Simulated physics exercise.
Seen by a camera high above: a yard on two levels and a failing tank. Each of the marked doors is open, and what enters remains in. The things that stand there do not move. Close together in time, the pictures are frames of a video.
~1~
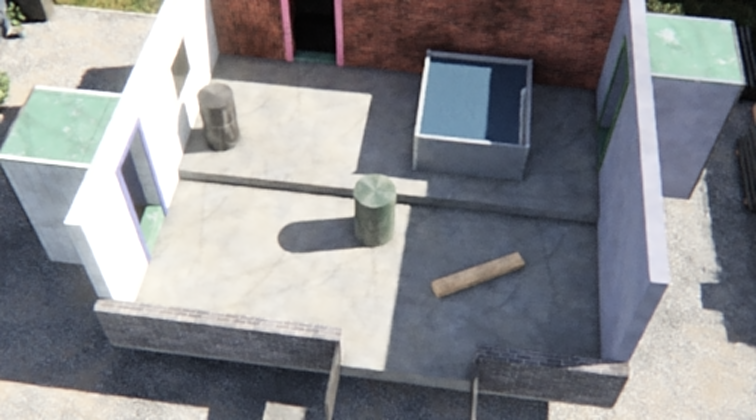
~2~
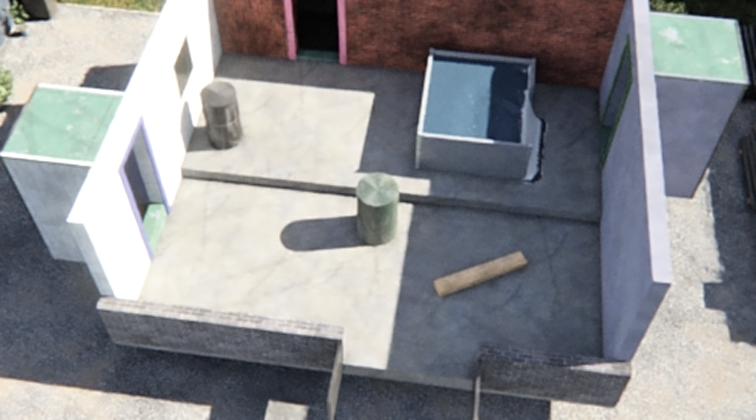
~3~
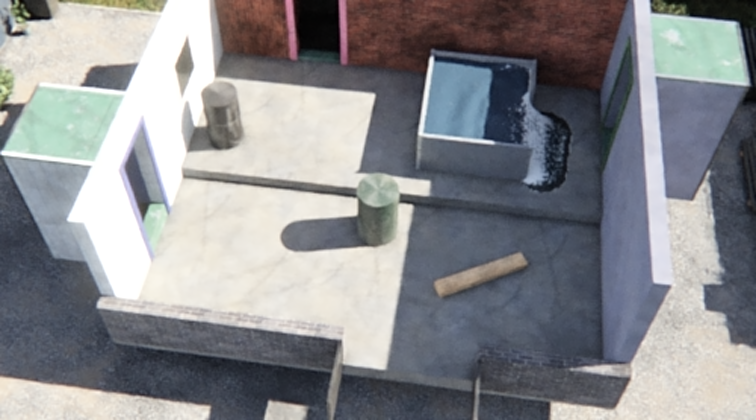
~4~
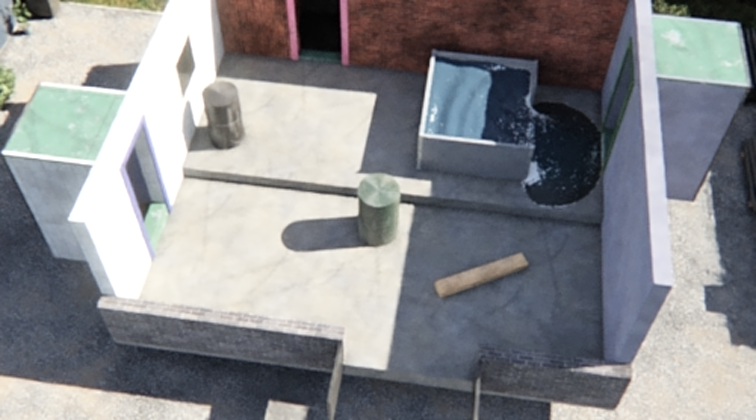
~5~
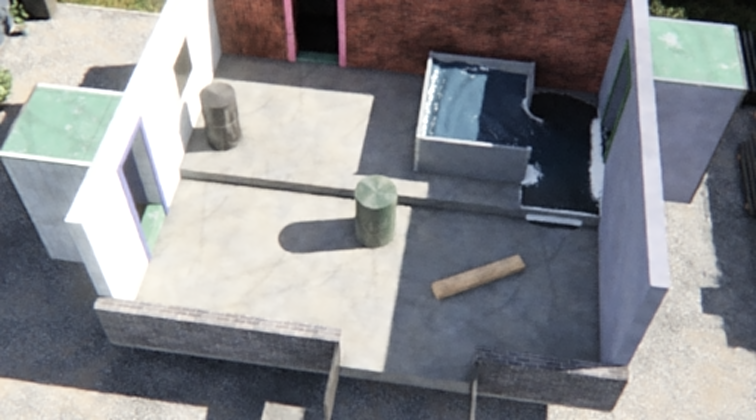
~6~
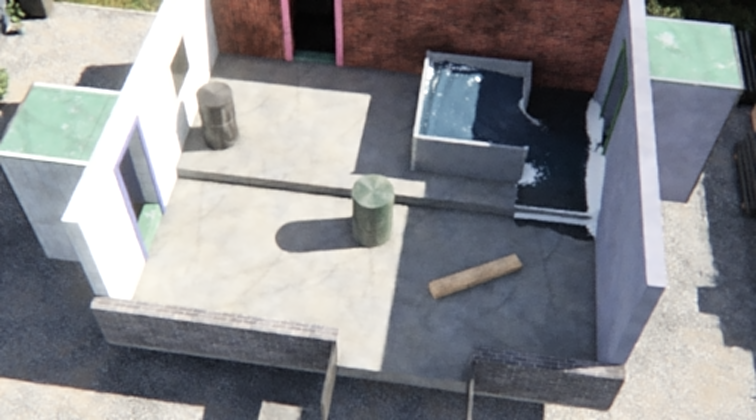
Water broke out of the right side of a square tank, spread across the upper level of the concrete yard to the right wall, and then spilled over the step's edge.
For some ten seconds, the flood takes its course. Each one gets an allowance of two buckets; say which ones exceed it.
Going through them: The blue door does not exceed it; the pink door does not exceed it; the green door exceeds it.
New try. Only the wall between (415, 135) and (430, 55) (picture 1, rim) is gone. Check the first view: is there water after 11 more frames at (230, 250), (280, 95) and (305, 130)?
In turn: Swamped, swamped, swamped.
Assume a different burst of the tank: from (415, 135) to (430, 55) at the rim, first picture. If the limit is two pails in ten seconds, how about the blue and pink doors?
Blue door: Short of the mark, pink door: Beyond the mark.
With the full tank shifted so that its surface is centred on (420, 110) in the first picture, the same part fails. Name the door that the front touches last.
The door marked blue.
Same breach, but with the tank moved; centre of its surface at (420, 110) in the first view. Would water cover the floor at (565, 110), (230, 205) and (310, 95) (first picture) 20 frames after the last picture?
In order, the three spots end up waterlogged, untouched and untouched.
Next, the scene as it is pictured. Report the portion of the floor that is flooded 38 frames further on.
Some 70 per cent.
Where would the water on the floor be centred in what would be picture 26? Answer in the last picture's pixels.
Close to (504, 182), I reckon.
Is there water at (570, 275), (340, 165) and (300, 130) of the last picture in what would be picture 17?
First spot soaked, second not wet, third not wet.
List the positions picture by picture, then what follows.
In the first frame, still water in the tank at (475, 100).
In the second frame, water pours out at (525, 137) and has run to (538, 118).
In the third frame, the front is at (561, 122), out from the gap at (526, 139).
In the fourth frame, the front is at (601, 141), out from the gap at (526, 141).
In the fifth frame, the front is at (597, 113), out from the gap at (523, 143).
In the sixth frame, water pours out at (520, 142) and has run to (594, 95).
A moment on, water covers 15 % of the floor; the blue door not reached, the pink door not reached, the green door far over two buckets in.
Next, water covers 20 % of the floor; the blue door not reached, the pink door not reached, the green door far over two buckets in.
Then, water covers 35 % of the floor; the blue door not reached, the pink door wet at the sill, nothing in, the green door far over two buckets in.
Later, water covers 70 % of the floor; the blue door wet at the sill, nothing in, the pink door wet at the sill, nothing in, the green door far over two buckets in.
In the end, water covers 75 % of the floor; the blue door wet at the sill, nothing in, the pink door wet at the sill, nothing in, the green door far over two buckets in.
